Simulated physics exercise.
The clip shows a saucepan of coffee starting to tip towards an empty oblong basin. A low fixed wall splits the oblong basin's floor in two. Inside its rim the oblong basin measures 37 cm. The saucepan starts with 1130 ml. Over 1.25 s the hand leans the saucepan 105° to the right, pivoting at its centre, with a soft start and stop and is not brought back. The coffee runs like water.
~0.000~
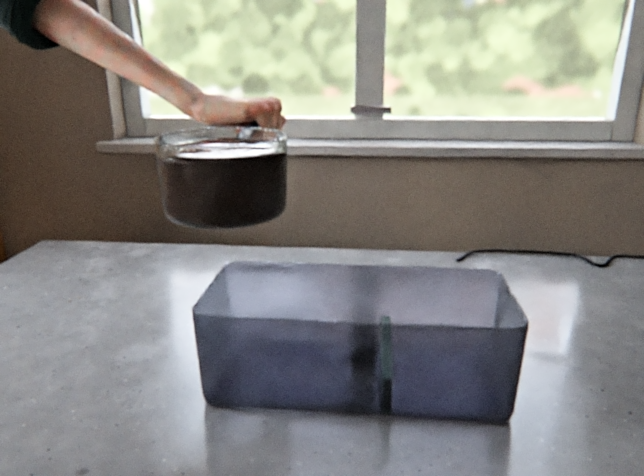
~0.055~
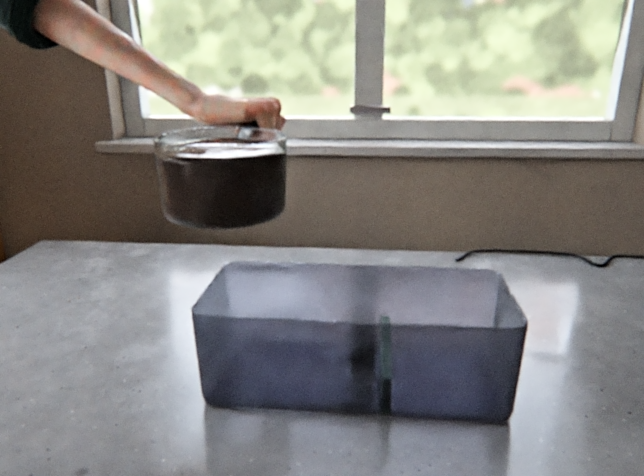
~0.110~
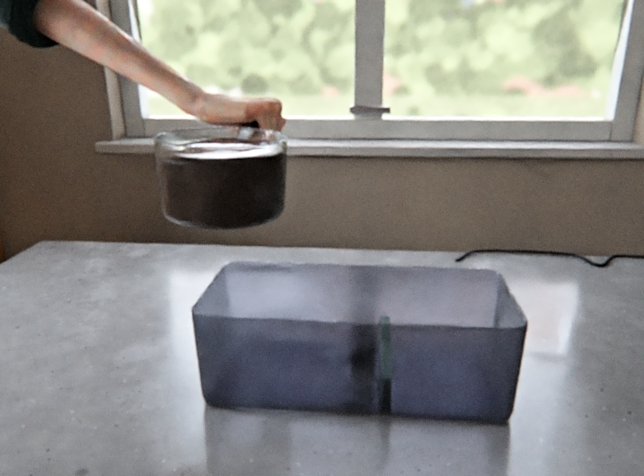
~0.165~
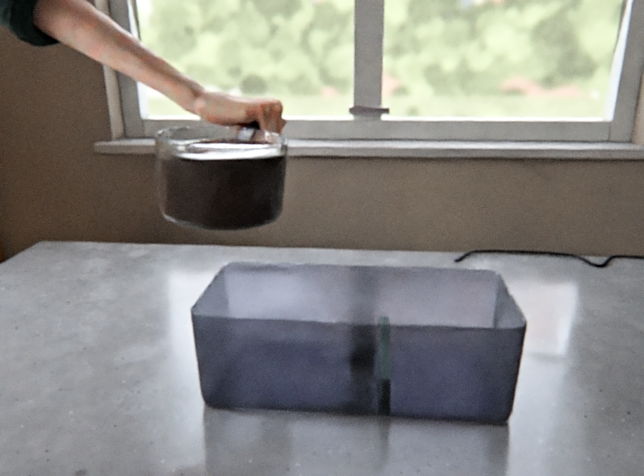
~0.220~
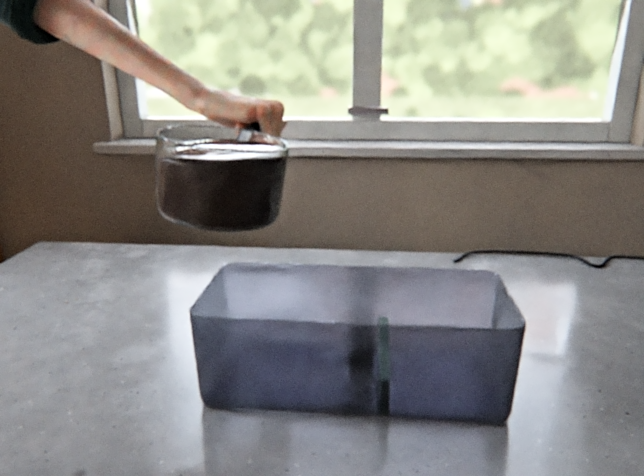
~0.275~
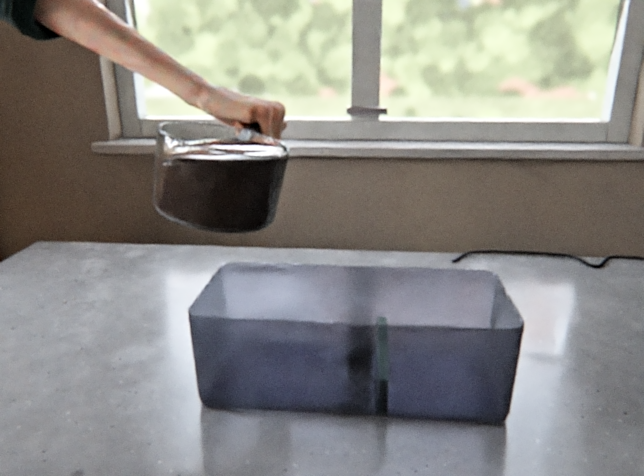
A hand holding a glass saucepan of dark coffee above the left side of an empty oblong basin kept it almost level at first, then gently leaned it a little to the right.
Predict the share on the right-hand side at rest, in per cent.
Roughly 4 per cent is past the wall.
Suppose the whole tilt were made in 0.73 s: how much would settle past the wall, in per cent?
In that case some 5 per cent.
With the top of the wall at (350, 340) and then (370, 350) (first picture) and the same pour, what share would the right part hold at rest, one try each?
First 55, then 30 per cent.
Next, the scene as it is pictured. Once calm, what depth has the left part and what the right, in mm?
Some 32 mm on the left and 2 mm on the right.
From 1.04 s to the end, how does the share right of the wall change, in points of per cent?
The share moves up, by some 2 per cent.
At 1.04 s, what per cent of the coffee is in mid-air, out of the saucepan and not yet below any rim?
Some 10 per cent.
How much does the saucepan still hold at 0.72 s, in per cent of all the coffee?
About 62 per cent.
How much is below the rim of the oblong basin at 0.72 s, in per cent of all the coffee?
Some 12 per cent.
After 0.72 s the tilt is 65° and 62 per cent is still to pour, 11 is left of the wall and 0 right of it.
After 1.04 s the tilt is 98° and 14 per cent is still to pour, 74 is left of the wall and 2 right of it.
After 1.38 s the tilt is 105° and 1 per cent is still to pour, 93 is left of the wall and 4 right of it.
After 1.75 s the tilt is 105° and 0 per cent is still to pour, 95 is left of the wall and 4 right of it.
In the end 95 per cent lies left of the wall, 4 right of it and 1 outside.
